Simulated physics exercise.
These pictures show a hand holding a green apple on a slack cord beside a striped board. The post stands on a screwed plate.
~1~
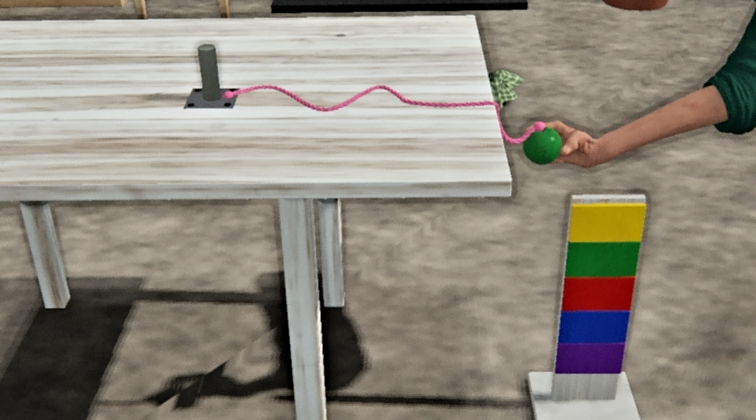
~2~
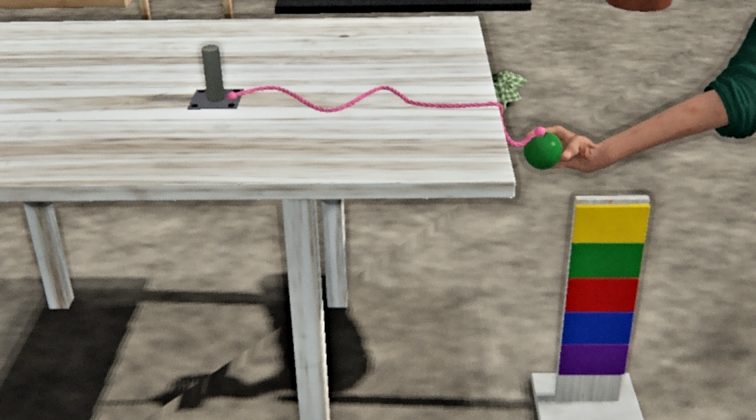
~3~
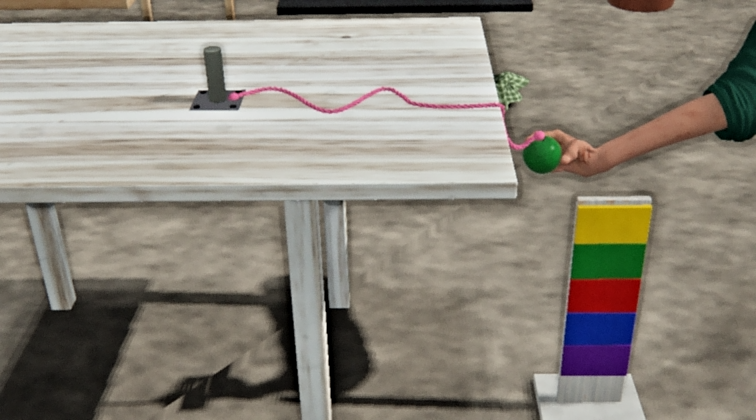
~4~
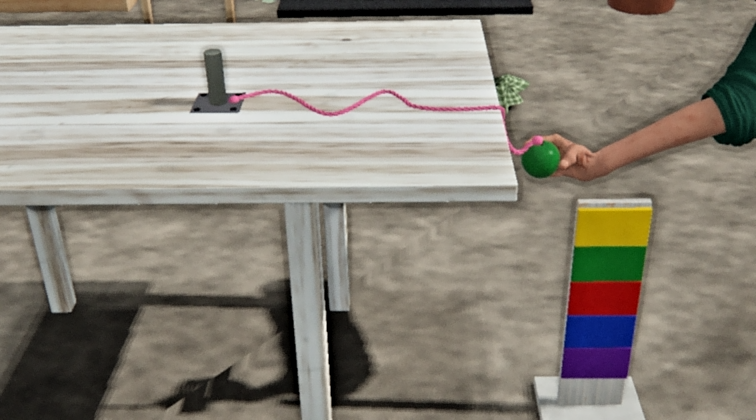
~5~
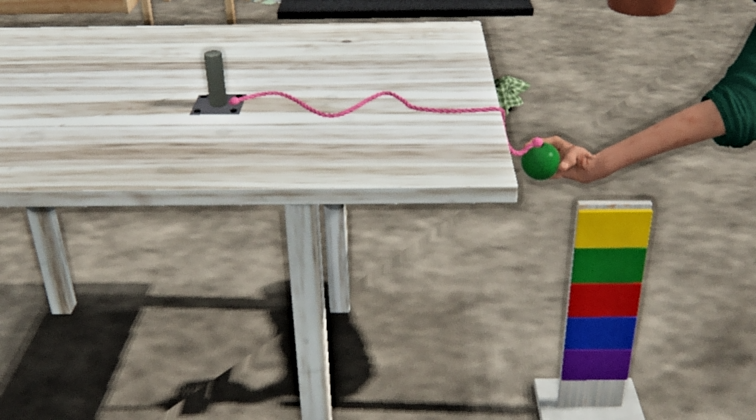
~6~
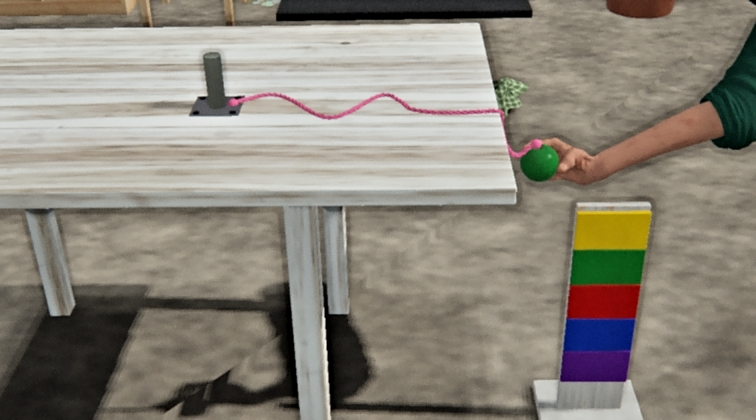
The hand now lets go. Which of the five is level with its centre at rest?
Its centre hangs level with the green band.
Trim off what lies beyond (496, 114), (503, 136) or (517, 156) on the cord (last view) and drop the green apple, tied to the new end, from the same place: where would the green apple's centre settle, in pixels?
Try by try, around (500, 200), (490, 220) and (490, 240).
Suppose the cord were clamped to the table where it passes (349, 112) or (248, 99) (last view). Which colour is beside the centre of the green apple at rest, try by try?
One after the other, yellow; green.
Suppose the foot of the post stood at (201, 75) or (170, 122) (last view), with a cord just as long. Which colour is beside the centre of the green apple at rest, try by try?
One after the other, yellow; yellow.
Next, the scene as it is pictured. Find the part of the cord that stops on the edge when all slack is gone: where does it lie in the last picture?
It lies at about (423, 112).
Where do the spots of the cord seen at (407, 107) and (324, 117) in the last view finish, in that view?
Near (482, 107) and (357, 106).
Soon after, apple near (532, 250); level with green.
After that, apple near (464, 255); level with green.
And then, apple near (506, 265); level with green.
In the end, apple near (494, 265); level with green. Its middle rests at the green band.
